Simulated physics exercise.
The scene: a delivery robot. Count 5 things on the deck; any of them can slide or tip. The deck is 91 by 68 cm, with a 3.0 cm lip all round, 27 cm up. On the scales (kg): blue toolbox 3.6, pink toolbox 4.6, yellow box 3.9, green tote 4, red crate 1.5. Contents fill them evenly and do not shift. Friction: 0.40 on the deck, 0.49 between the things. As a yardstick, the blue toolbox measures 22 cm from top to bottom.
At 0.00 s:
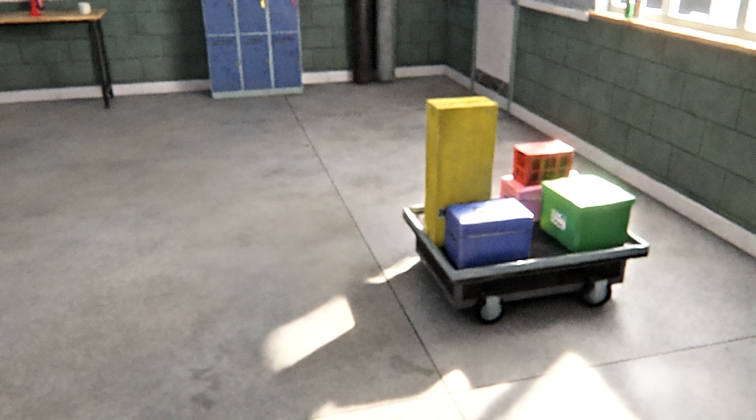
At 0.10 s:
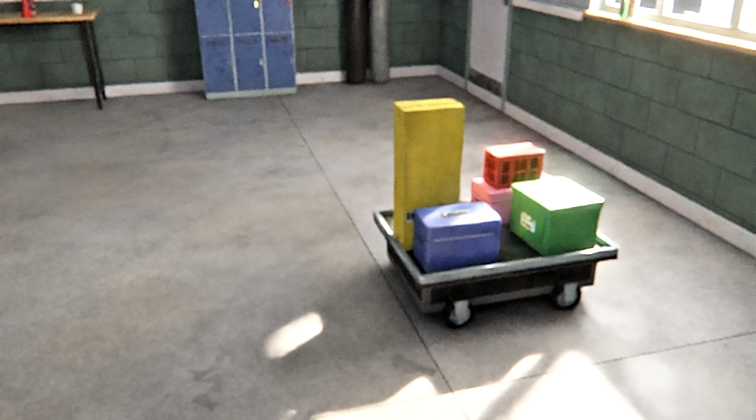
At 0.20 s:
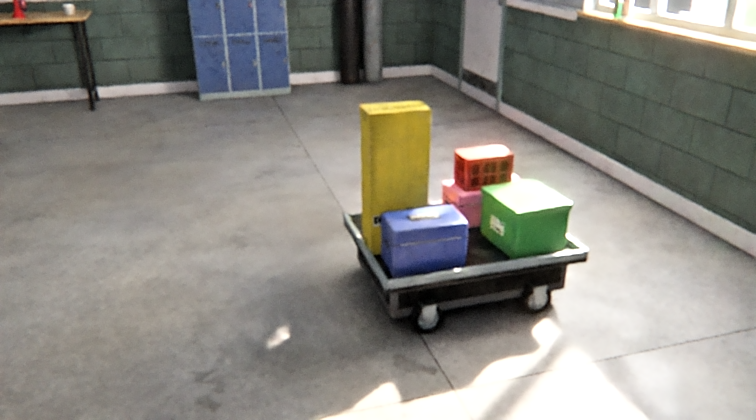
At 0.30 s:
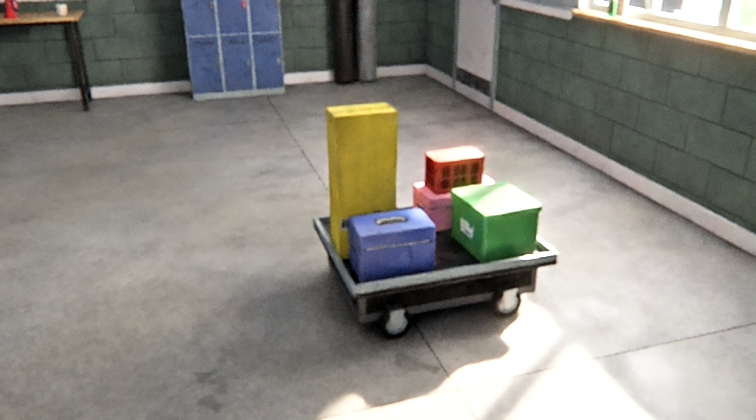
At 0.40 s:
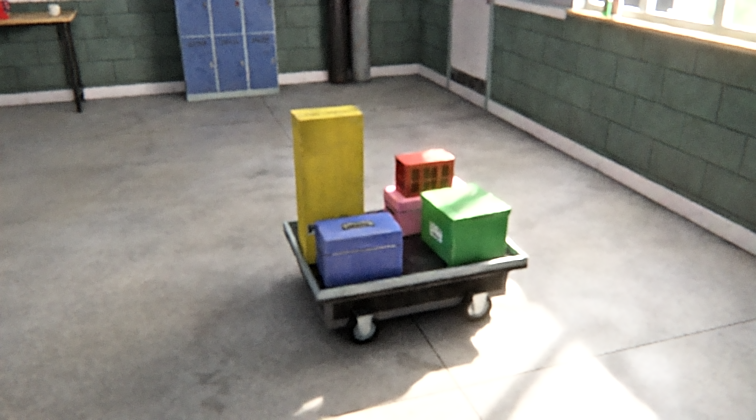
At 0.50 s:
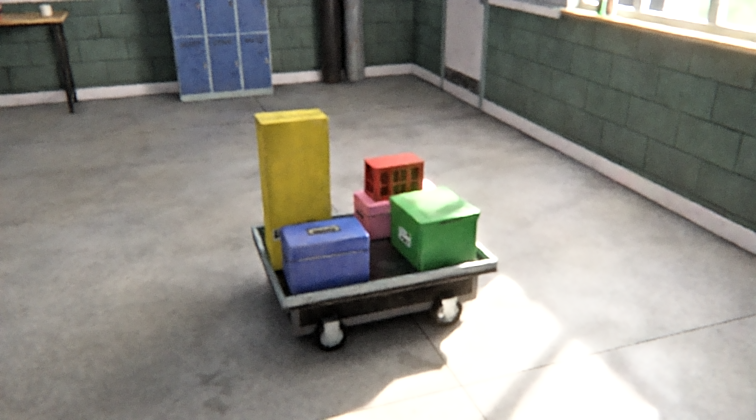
A low, flat cart carrying a tall yellow box and four smaller items stands out in a grey-floored room with green block walls, seen from slightly above. A blue toolbox sits at the front left, a green tote at the right, and a red crate on a pink box behind, with blue lockers beyond. The cart rolls steadily leftward and slightly nearer across sunlit patches, its load keeping its arrangement, while the view shifts very slightly.
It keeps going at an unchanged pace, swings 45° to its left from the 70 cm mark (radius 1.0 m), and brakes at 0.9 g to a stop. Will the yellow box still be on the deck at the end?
The yellow box comes off the cart.
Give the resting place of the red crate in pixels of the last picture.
Around (116, 297).
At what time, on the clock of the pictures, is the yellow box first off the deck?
At about 1.0 s.
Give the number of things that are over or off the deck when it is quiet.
1 of them.
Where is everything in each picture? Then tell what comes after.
Cart 0 cm along; yellow box (459, 173); blue toolbox (487, 233), in the first picture.
Cart 15 cm along; green tote (554, 216); red crate (513, 166), in the second picture.
Cart 30 cm along; blue toolbox (423, 241), in the third picture.
Cart 45 cm along; green tote (494, 221); red crate (454, 171), in the fourth picture.
Cart 60 cm along; blue toolbox (358, 249), in the fifth picture.
Cart 75 cm along; yellow box (296, 190); green tote (433, 229), in the sixth picture.
Around 1.00 s, cart 150 cm along, turned 37°; yellow box at 59° to upright near (101, 269); blue toolbox shifted 4 cm.
Around 1.40 s, cart 191 cm along, turned 45°, stopped; yellow box now off the deck; red crate shifted 11 cm; green tote shifted 10 cm.
Finally (2.1 s), off the deck, yellow box; not toppled but over 10 cm from the start, pink toolbox, green tote and red crate; the last one still in place (within 10 cm).
